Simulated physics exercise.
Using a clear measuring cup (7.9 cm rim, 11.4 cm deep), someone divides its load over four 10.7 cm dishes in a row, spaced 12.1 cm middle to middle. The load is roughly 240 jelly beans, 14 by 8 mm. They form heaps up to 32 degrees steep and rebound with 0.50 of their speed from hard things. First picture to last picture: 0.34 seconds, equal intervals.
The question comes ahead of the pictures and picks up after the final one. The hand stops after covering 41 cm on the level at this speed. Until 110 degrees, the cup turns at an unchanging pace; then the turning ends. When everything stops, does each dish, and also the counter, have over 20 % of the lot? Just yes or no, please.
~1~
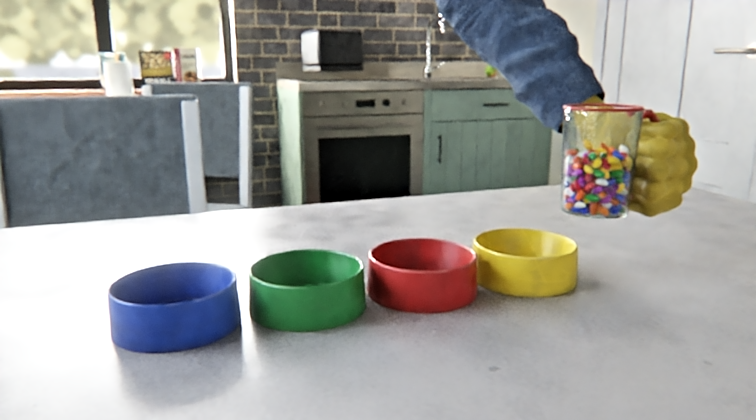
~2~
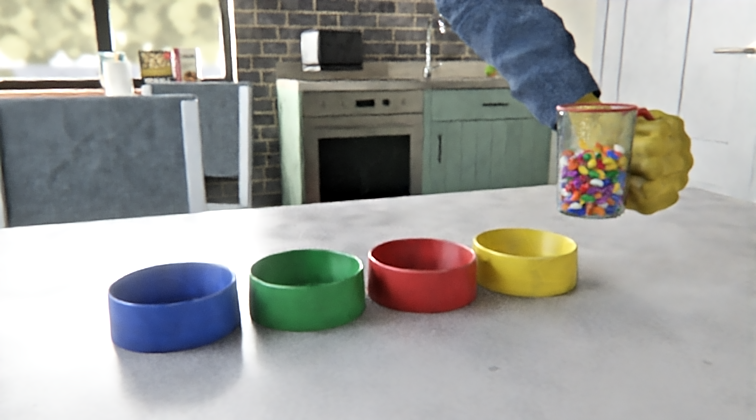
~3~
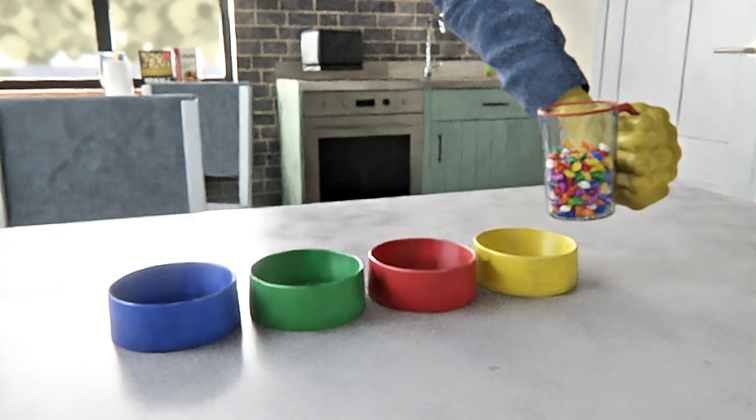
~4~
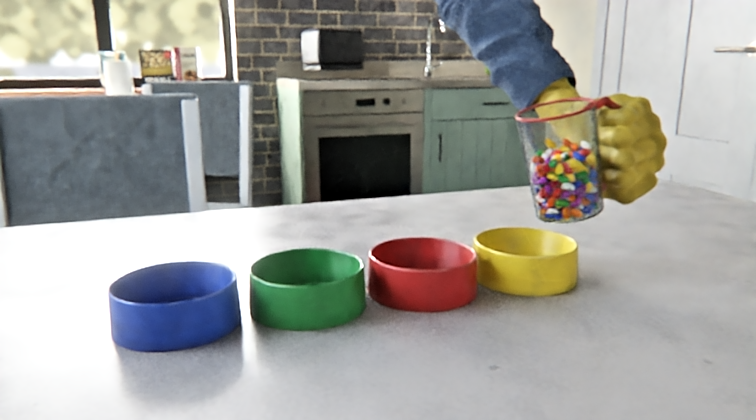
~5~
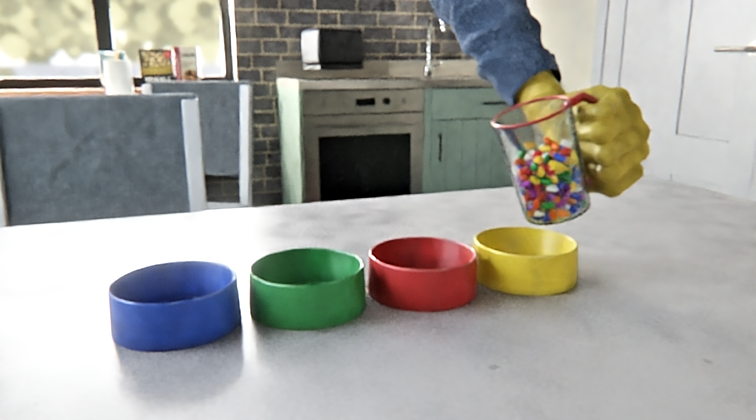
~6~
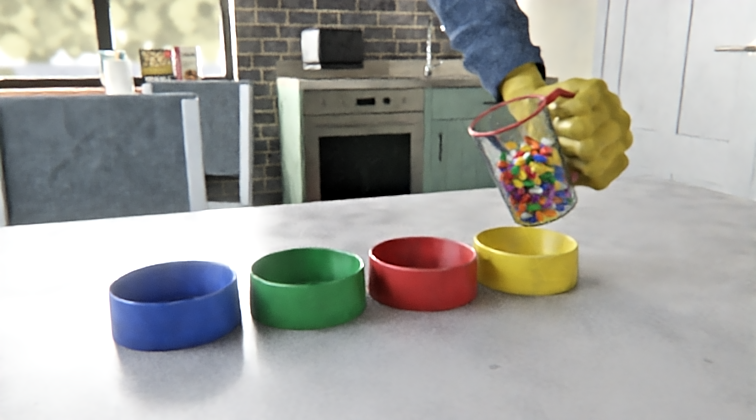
In short: Red no, blue yes, green no, yellow no, counter yes.
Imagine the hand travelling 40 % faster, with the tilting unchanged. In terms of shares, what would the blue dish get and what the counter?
Result - blue dish: 90; counter: 10.
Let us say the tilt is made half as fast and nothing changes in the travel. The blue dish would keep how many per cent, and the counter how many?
The blue dish 100, the counter 0.
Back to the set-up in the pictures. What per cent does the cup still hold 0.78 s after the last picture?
About 100 %.
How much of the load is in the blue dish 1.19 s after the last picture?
Close to 50 per cent at that point.
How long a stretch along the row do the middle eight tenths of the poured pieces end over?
It spans about 15 centimetres along the dishes.
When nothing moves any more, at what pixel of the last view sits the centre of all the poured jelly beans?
Somewhere near (145, 315) in the last picture.
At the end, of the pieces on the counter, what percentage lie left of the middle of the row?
It's close to 100 in a hundred.
Then, 0.47 s after the last picture, tilt 74 degrees; cup holds 100 %.
Then, 0.78 s after the last picture, tilt 104 degrees; cup holds 100 %.
Then, 1.19 s after the last picture, tilt 110 degrees; cup holds 25 %, blue 50 %.
In the end, red 0 %, blue 70 %, green 0 %, yellow 0 %, counter 30 %.
